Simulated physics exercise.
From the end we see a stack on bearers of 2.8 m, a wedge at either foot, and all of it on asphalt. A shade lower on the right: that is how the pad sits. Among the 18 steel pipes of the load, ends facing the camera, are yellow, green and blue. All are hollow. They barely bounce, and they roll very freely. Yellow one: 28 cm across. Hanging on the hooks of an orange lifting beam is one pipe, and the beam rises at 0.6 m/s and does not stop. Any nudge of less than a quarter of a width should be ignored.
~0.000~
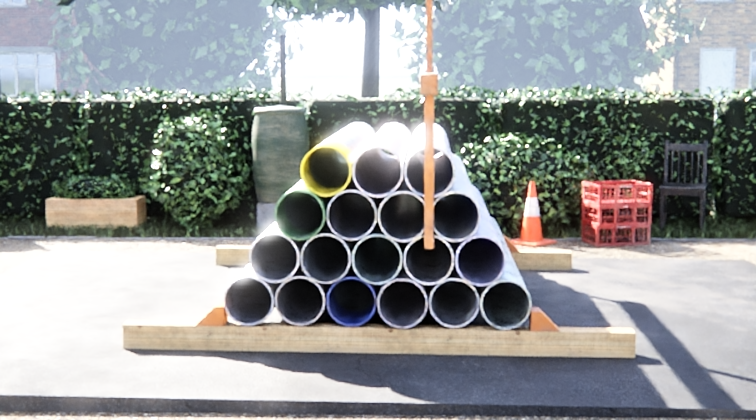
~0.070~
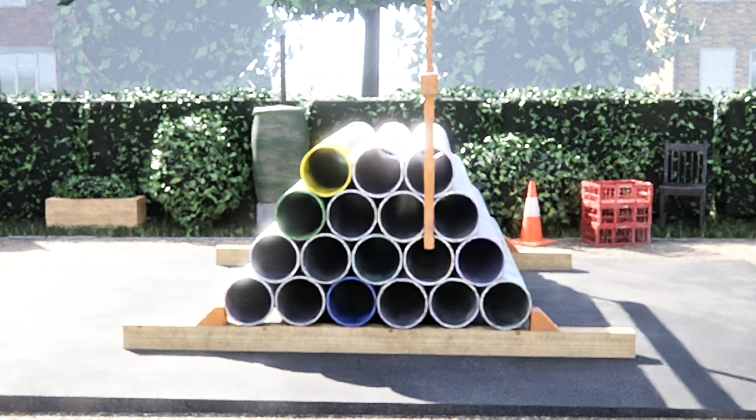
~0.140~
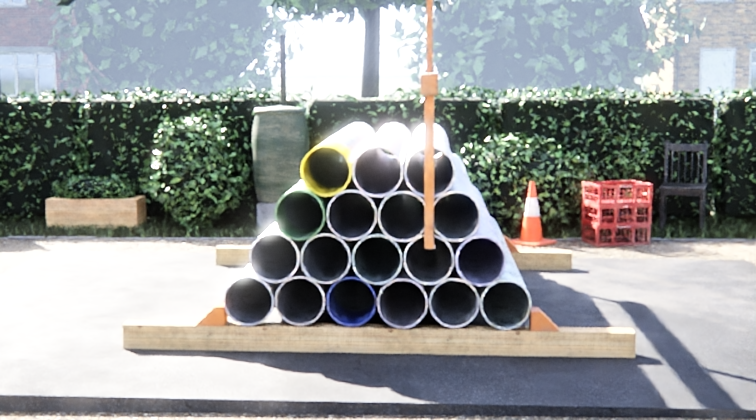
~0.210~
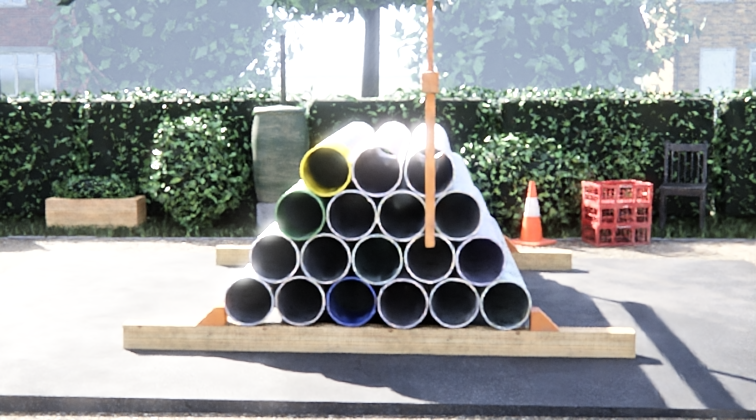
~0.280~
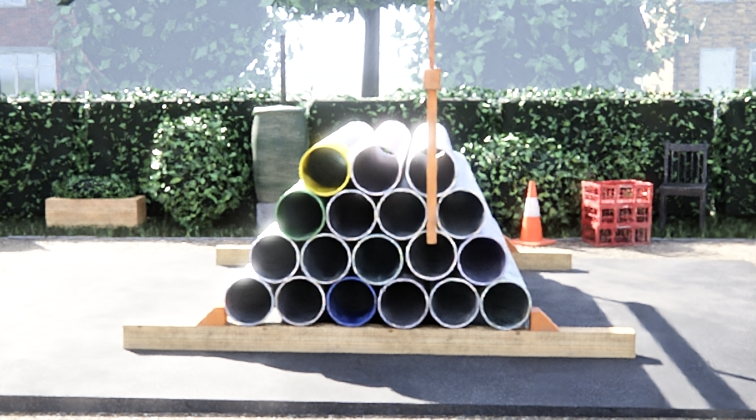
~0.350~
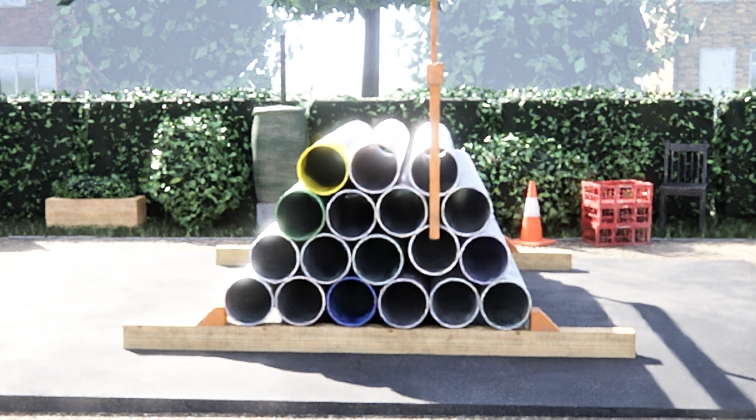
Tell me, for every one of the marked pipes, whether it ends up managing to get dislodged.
Here it is: Yellow pipe - it does not, green - it does not, blue - it does not.
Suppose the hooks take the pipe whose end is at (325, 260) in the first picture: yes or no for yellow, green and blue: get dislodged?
With that change, yellow will, green will, and blue won't.
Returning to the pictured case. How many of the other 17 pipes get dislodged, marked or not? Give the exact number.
4 in total.
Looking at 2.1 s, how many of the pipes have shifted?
4.
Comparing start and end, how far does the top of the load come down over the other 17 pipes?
Some 0 cm lower.
Then, 0.9 s in, yellow is 2 cm further right; green is unmoved; blue is unmoved; 5 others dislodged.
Then, 1.4 s in, yellow is where it was; blue is unmoved; still the same for green; 4 others dislodged.
Then, 2.1 s in, still the same for yellow, green, blue; 4 others dislodged.
In the end (2.8 s), yellow is unmoved; green is unmoved; blue is where it was; 4 others dislodged.
